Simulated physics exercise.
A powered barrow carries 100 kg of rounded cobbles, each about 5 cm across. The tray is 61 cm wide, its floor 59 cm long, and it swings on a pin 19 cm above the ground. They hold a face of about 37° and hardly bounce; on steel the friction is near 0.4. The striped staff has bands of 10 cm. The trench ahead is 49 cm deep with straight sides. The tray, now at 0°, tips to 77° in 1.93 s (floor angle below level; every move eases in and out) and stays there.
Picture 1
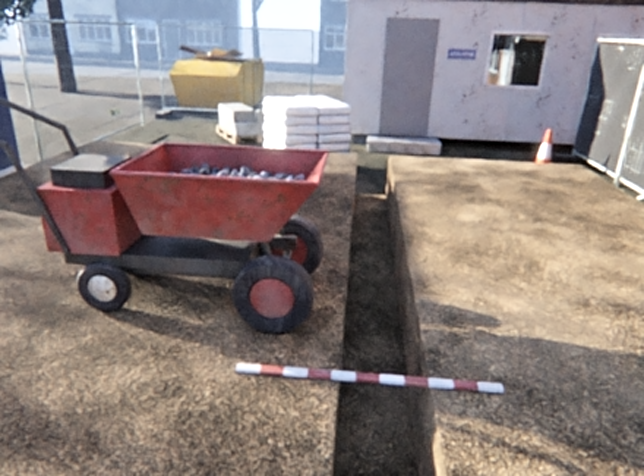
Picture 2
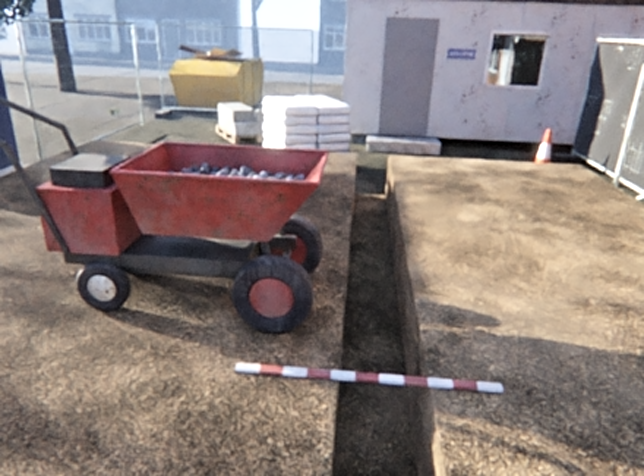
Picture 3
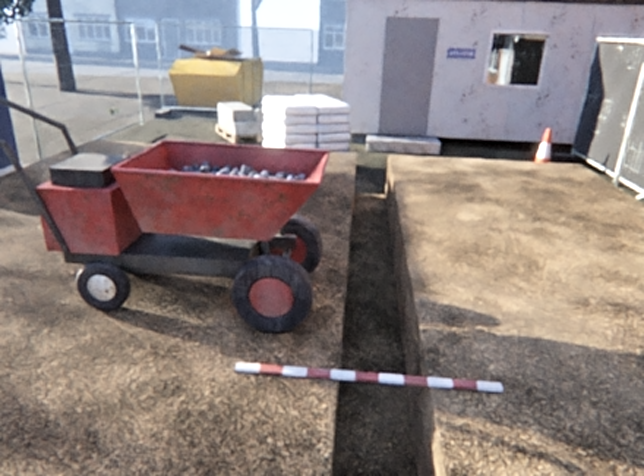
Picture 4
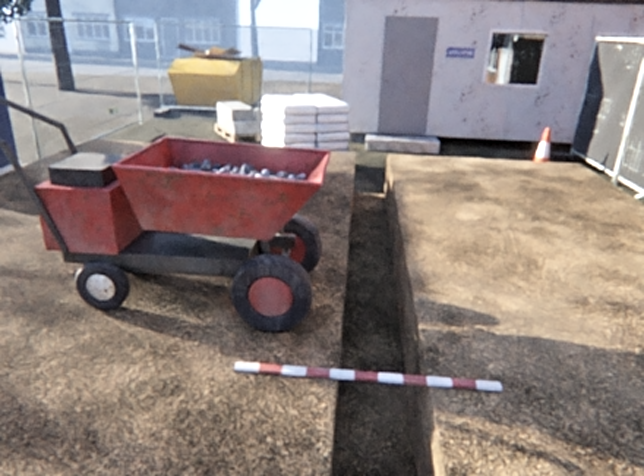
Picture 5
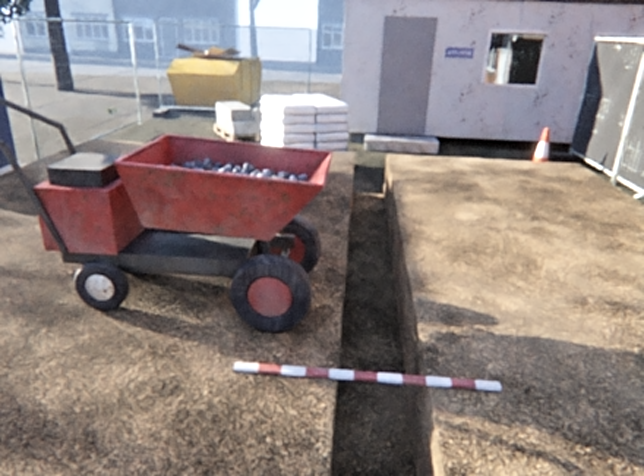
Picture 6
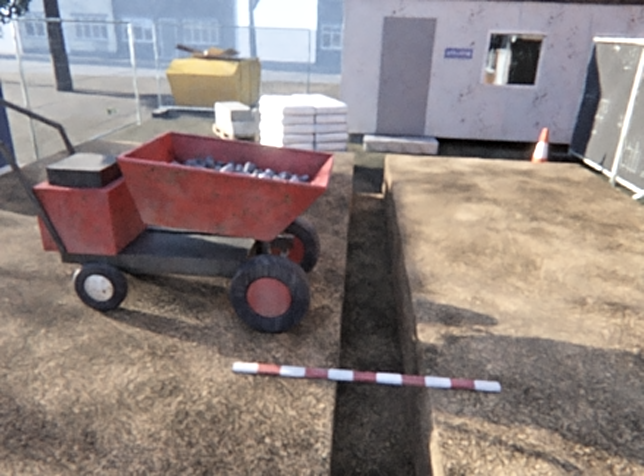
The red barrow's tray, loaded with rounded grey stones, stayed level at first, then tilted slightly down toward the right, while its wheels stayed still beside a narrow trench with a red-and-white striped pole across it.
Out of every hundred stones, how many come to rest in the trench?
Roughly 48 per cent ends in the trench.
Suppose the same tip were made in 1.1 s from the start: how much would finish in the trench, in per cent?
In that case some 40 per cent.
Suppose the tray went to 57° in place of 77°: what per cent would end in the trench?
Then about 25 per cent.
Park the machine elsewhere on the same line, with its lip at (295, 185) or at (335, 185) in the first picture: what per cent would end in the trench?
About 70 and 25 per cent.
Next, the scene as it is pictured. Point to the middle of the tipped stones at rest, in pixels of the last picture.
Near (421, 306).
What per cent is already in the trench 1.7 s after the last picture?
Some 20 per cent.
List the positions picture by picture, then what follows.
In the first picture, the tray is at 0°, its lip at (318, 184); the top of the load is at (245, 178).
In the second picture, the tray is at 0°, its lip at (318, 184); the top of the load is at (245, 178).
In the third picture, the tray is at 1°, its lip at (319, 184); the top of the load is at (227, 174).
In the fourth picture, the tray is at 2°, its lip at (321, 185); the top of the load is at (228, 173).
The fifth picture shows lip at (323, 186), floor tilted 3°, highest stones at (215, 170).
The sixth picture shows lip at (326, 188), floor tilted 5°, highest stones at (205, 169).
Then, 1.2 s after the last picture the floor is at 65°, 100 % in the tray; the foremost stones are at (402, 263).
Then, 1.7 s after the last picture the floor is at 77°, 35 % in the tray, 20 % in the trench, 45 % past the trench; the foremost stones are at (528, 329).
Then, 2.1 s after the last picture the floor is at 77°, 10 % in the tray, 36 % in the trench, 54 % past the trench; the foremost stones are at (562, 318).
Then, 4.0 s after the last picture the floor is at 77°, 0 % in the tray, 48 % in the trench, 52 % past the trench; the foremost stones are at (582, 333).
